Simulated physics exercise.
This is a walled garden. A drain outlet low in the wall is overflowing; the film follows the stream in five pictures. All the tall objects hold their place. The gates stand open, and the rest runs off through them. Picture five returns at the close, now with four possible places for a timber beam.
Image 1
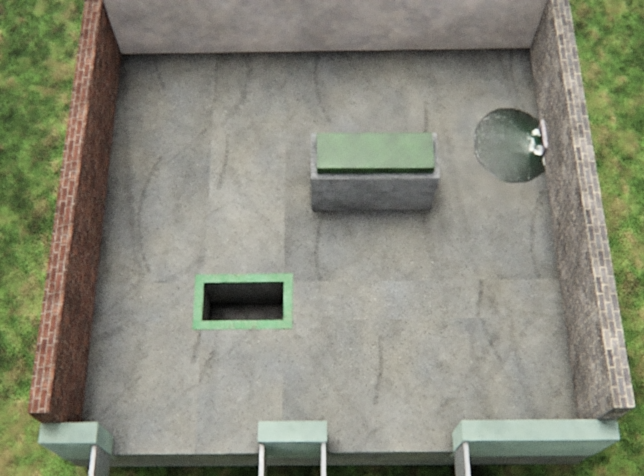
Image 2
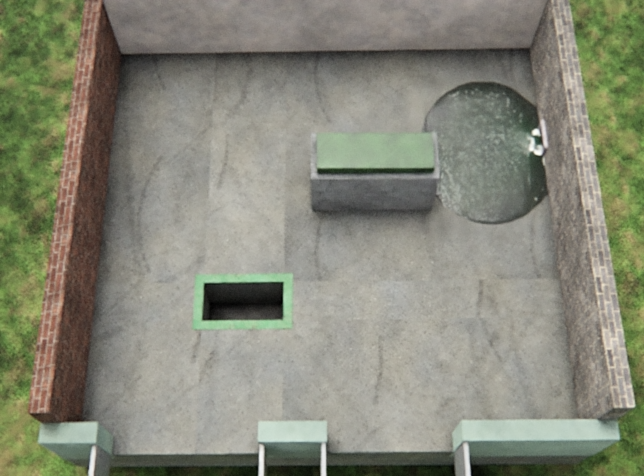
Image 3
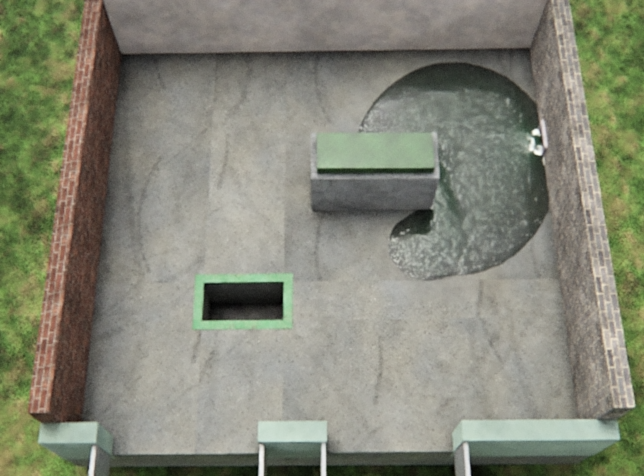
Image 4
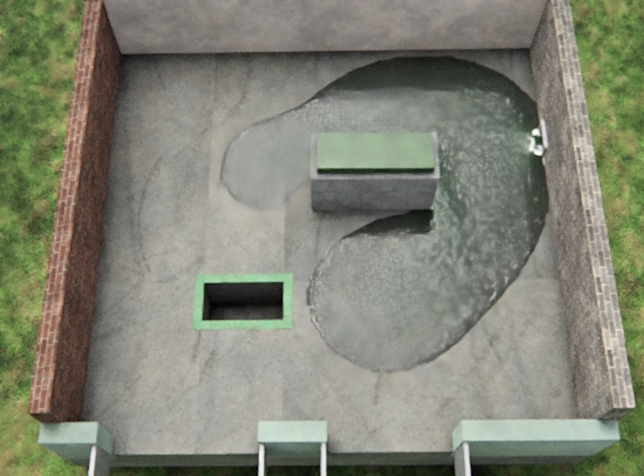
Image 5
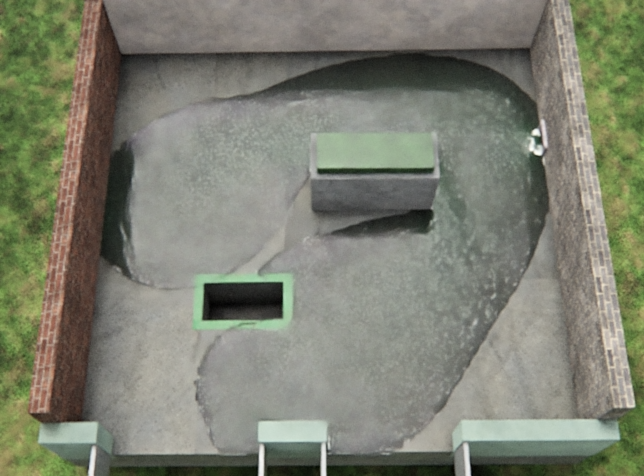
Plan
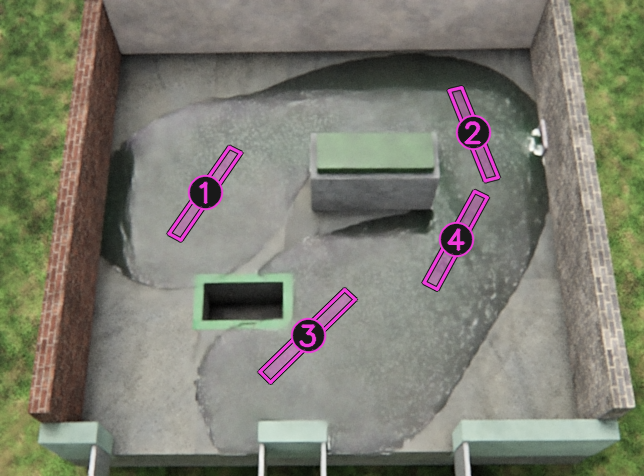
Water pours from an outlet in the right-hand wall of a walled garden, seen from high above by a still camera. A pale green-topped grey block stands right of centre on the grey paved floor, with a green-rimmed opening lower left and open gates along the near side. The pool widens, curls around both sides of the block, touches the left wall, reaches the near edge and enters the opening.
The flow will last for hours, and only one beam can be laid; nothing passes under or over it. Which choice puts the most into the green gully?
It is 1.
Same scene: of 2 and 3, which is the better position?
3.
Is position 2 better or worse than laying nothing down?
Worse.
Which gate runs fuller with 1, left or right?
The left gate.
On the marked copy, 1 from (174, 236) to (235, 150); 2 from (455, 89) to (491, 179); 3 from (265, 377) to (349, 294); 4 from (430, 285) to (480, 194).
Choosing 1, about 18 % of the stream goes into the green gully, about 82 % out by the gates.
Choosing 2, about 8 % of the stream goes into the green gully, about 92 % out by the gates.
Choosing 3, about 12 % of the stream goes into the green gully, about 88 % out by the gates.
Choosing 4, about 11 % of the stream goes into the green gully, about 89 % out by the gates.
